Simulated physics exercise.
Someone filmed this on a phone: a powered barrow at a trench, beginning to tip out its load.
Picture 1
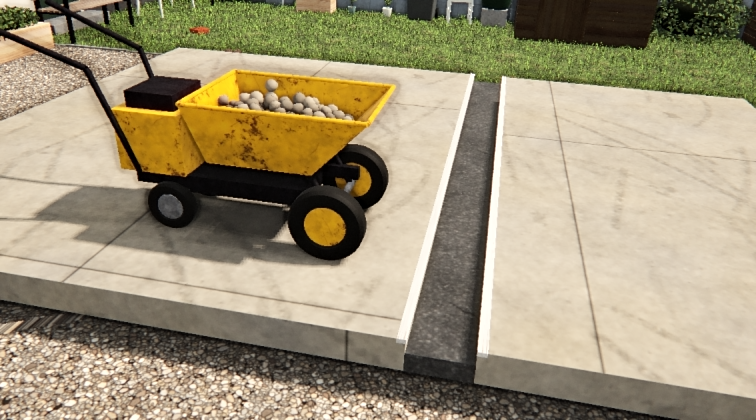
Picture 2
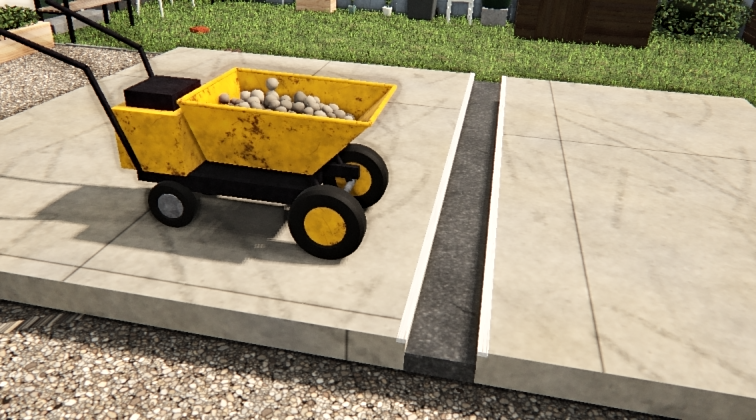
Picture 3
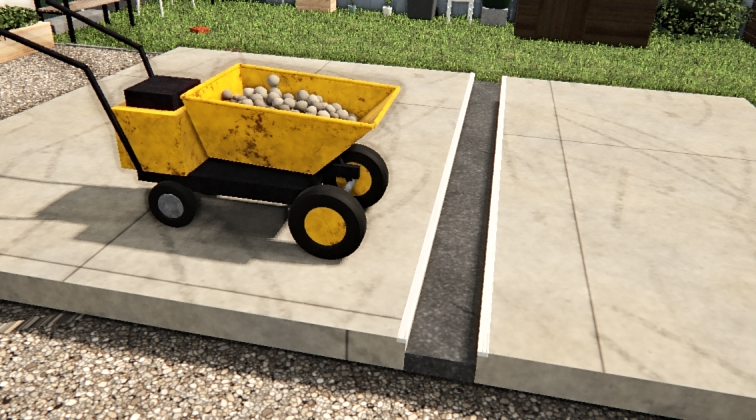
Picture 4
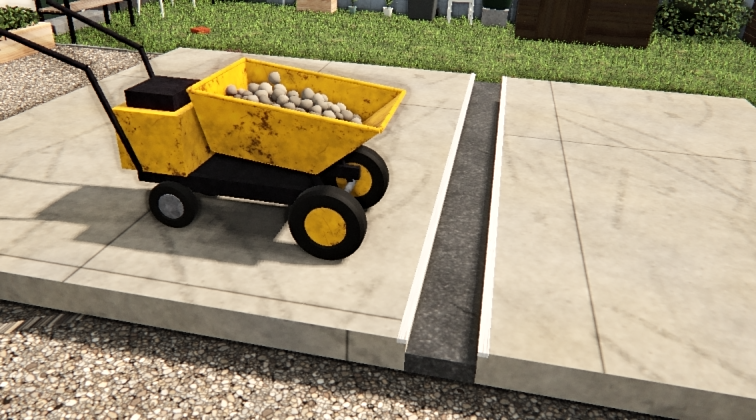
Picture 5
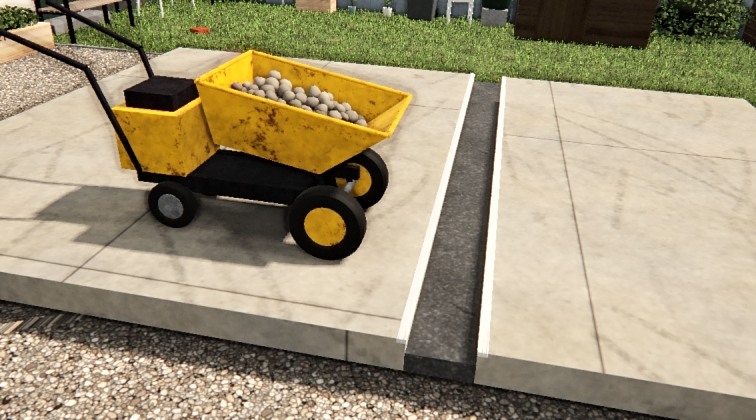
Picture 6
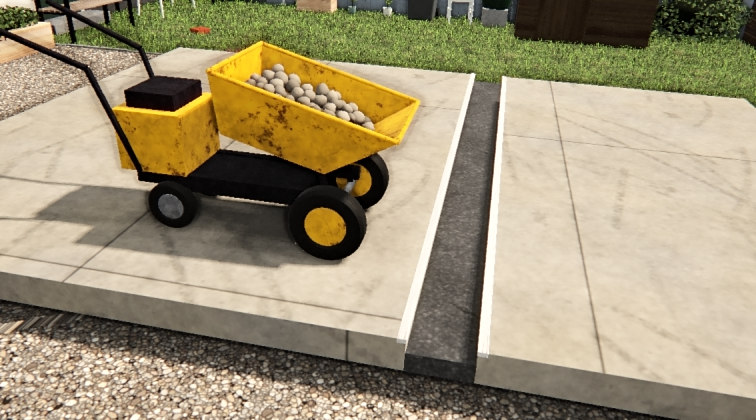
On a pale paved slab beside gravel and grass, a yellow powered barrow loaded with rounded stones stands left of a shallow, dark trench. Its skip sits level at first, then its back rises gradually and its front lip dips toward the right, ending clearly tilted while the wheels stay in place.
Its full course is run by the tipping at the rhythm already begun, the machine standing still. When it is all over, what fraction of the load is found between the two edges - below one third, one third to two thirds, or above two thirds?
A fraction one third to two thirds is found there.
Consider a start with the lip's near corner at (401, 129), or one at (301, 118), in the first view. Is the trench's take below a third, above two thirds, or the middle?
The first stop gives under a third, while the second gives in the middle band.
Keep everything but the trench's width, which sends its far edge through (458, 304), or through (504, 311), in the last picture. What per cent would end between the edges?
In order: Near 20, then 70 percent.
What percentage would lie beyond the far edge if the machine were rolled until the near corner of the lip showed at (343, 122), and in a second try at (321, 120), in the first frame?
The first spot gives roughly 20 %; the second gives roughly 10 %.
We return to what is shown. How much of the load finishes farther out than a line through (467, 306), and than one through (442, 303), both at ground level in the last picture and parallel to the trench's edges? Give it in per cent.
About 60 and 80 %.
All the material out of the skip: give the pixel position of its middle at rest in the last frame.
Centre at rest: Close to (481, 245).
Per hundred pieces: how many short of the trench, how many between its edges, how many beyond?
Short 0, between 55, beyond 40 %.
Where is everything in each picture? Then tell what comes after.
In the first picture, lip of the skip near (367, 125), level; top of the load near (280, 115), river pebbles; first edge of the trench near (413, 297); far edge near (486, 309), the trench over half as wide as the skip, and shallow for its width.
In the second picture, lip of the skip near (369, 125), level; top of the load near (256, 110).
In the third picture, lip of the skip near (373, 127), tipped barely; top of the load near (259, 107).
In the fourth picture, lip of the skip near (380, 131), tipped a little; top of the load near (251, 109).
In the fifth picture, lip of the skip near (388, 136), tipped a little; top of the load near (256, 104).
In the sixth picture, lip of the skip near (397, 143), tipped clearly; top of the load near (260, 88); first edge of the trench near (413, 297); far edge near (487, 309).
Shortly afterwards, skip tipped steeply; the whole lot in the skip.
Next, skip tipped right over; near two thirds in the skip; near a quarter in or heaped over the trench; a little beyond it; only a few falling.
Some moments later, skip tipped right over; a little in the skip; near half in or heaped over the trench; near a third beyond it.
In the end, skip tipped right over; a little in the skip; near half in or heaped over the trench; near a third beyond it.
